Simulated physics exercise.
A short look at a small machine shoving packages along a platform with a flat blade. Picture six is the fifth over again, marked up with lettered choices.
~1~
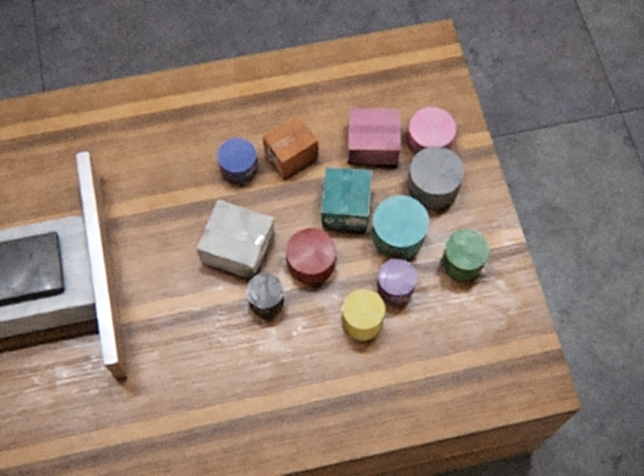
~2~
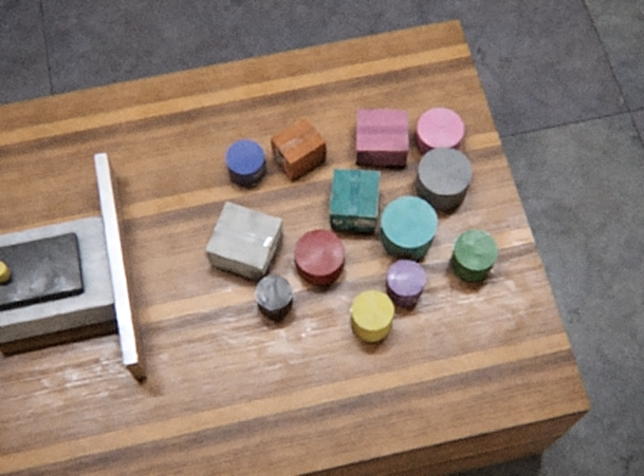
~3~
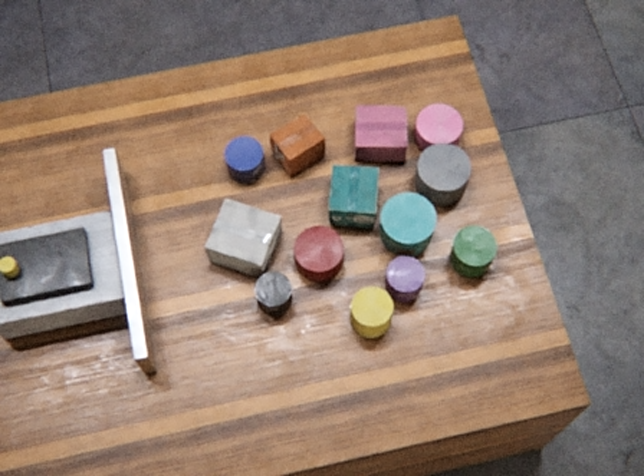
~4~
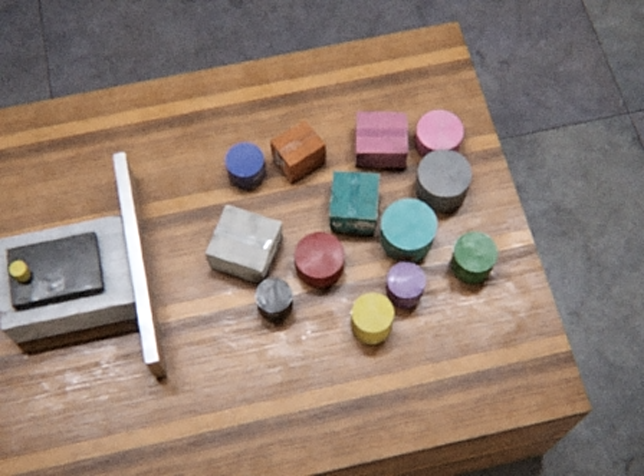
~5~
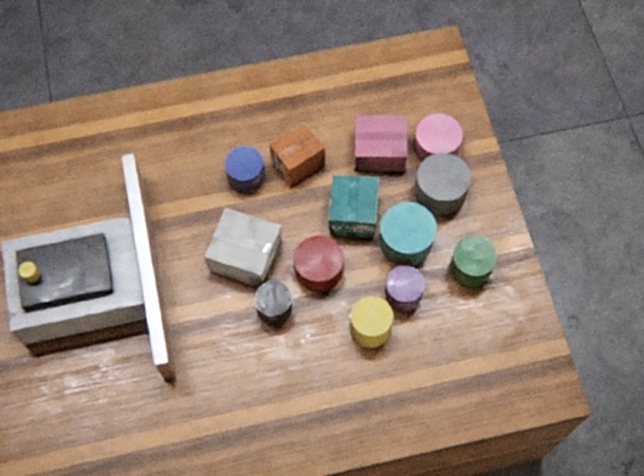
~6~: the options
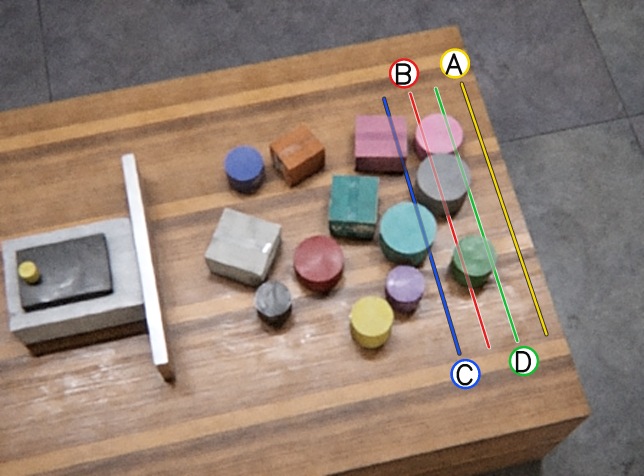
A wooden platform with lighter stripes, seen from above at a slant over a grey tiled floor, fills most of the view. At the left sits a grey machine with a dark top and an upright pale blade, facing blue, orange, white, red, teal, turquoise, purple, yellow, pink, green, grey and black blocks and cylinders. The view shifts slightly early on, while the machine creeps rightward, bringing its blade nearer the unmoved pieces without touching them.
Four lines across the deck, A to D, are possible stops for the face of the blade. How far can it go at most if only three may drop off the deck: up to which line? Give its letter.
Line C.
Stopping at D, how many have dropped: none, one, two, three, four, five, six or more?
Six or more.
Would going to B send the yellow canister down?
No.
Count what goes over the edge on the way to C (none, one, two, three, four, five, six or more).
By then, three.
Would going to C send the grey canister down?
By then, yes.
On the marked copy, A at (502, 201); B at (447, 213); C at (419, 219); D at (474, 207).
Following C. Soon after the start, robot (173, 248); blue pail (255, 168); black pail (283, 302).
Later, robot (273, 227); pink canister (481, 138); grey canister (470, 179).
In the end, robot (349, 212); grey canister over the edge; pink canister over the edge; three fallen.
As for the rest, A drops twelve; B drops six; D drops eight.
